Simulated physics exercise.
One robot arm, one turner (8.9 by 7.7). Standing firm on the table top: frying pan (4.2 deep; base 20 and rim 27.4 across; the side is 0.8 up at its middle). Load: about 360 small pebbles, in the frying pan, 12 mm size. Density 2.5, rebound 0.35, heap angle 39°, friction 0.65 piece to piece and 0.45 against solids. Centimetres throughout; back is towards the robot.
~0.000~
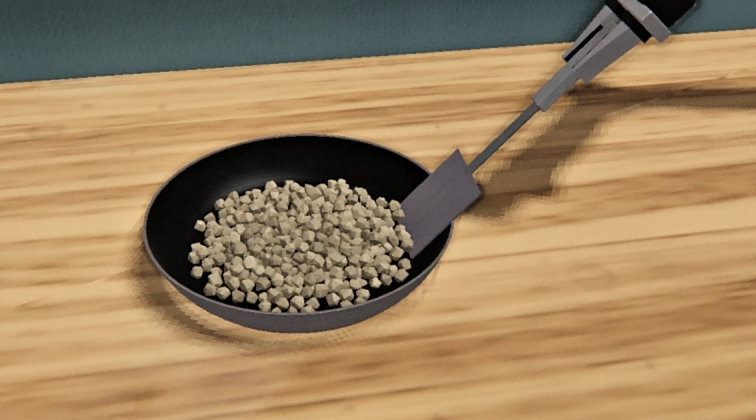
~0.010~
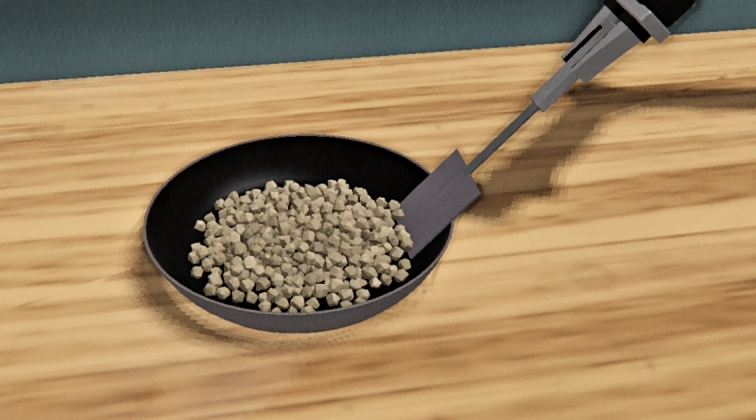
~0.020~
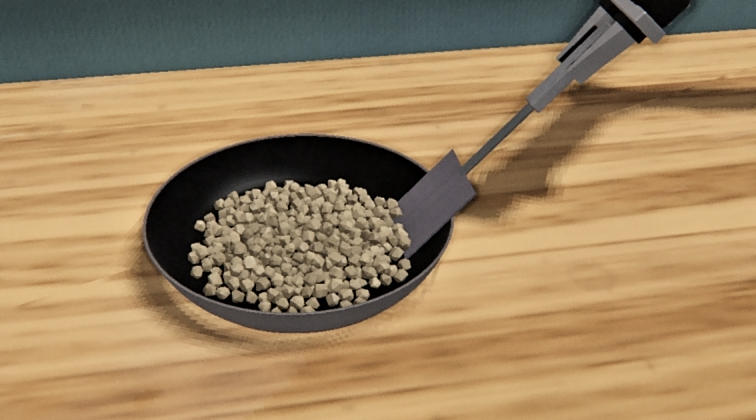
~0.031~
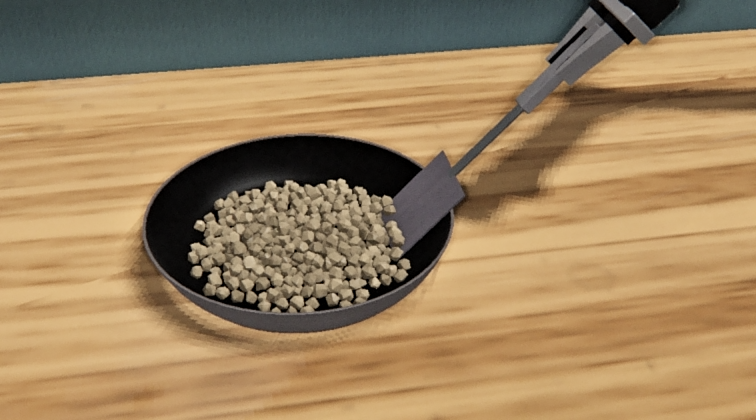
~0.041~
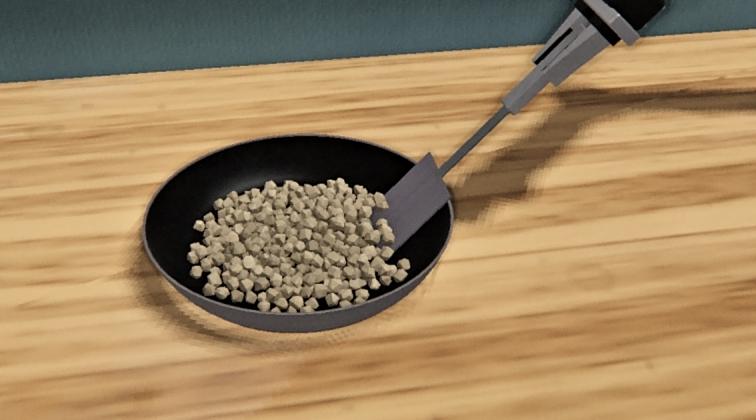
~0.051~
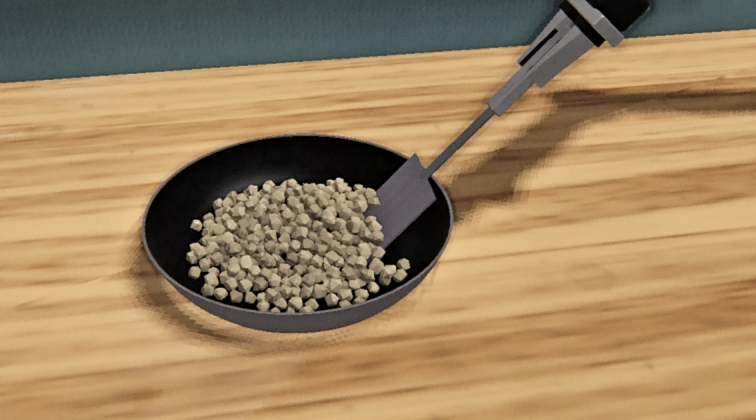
In this clip, a robot arm holds a turner at the right side of a black frying pan filled with small beige pebbles, then slides the blade a short way left, pushing the nearest pebbles inward into the pile.
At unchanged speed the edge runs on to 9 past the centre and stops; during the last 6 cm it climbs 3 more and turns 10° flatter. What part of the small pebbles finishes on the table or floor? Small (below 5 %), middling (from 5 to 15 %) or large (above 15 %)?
A large share, above 15 %, ends on the table or floor.
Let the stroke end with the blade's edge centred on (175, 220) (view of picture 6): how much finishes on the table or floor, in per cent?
Some 30 per cent.
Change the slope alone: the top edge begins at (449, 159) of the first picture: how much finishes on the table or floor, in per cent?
About 20 per cent.
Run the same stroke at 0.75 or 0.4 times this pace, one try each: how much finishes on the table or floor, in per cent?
About 15 and 0 per cent.
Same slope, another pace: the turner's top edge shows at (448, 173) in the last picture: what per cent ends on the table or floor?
Some 5 per cent.
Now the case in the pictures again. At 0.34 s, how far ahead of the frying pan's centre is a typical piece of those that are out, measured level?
Roughly 24 cm.
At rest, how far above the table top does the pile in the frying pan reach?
Roughly 5.0 cm.
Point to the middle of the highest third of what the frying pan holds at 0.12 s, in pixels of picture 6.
At about (261, 223).
After 0.09 s, sloping 47°, highest piece 8 above the table; 363 in the frying pan.
After 0.12 s, sloping 45°, highest piece 10 above the table; 362 in the frying pan, 1 on the blade or in flight.
After 0.34 s, sloping 37°, highest piece 8 above the table; 287 in the frying pan, 68 on the table or floor, 8 on the blade or in flight.
After 1.39 s, sloping 37°, highest piece 5 above the table; 287 in the frying pan, 76 on the table or floor.
In the end, 287 in the frying pan, 76 on the table or floor. That is 21 % on the table or floor.
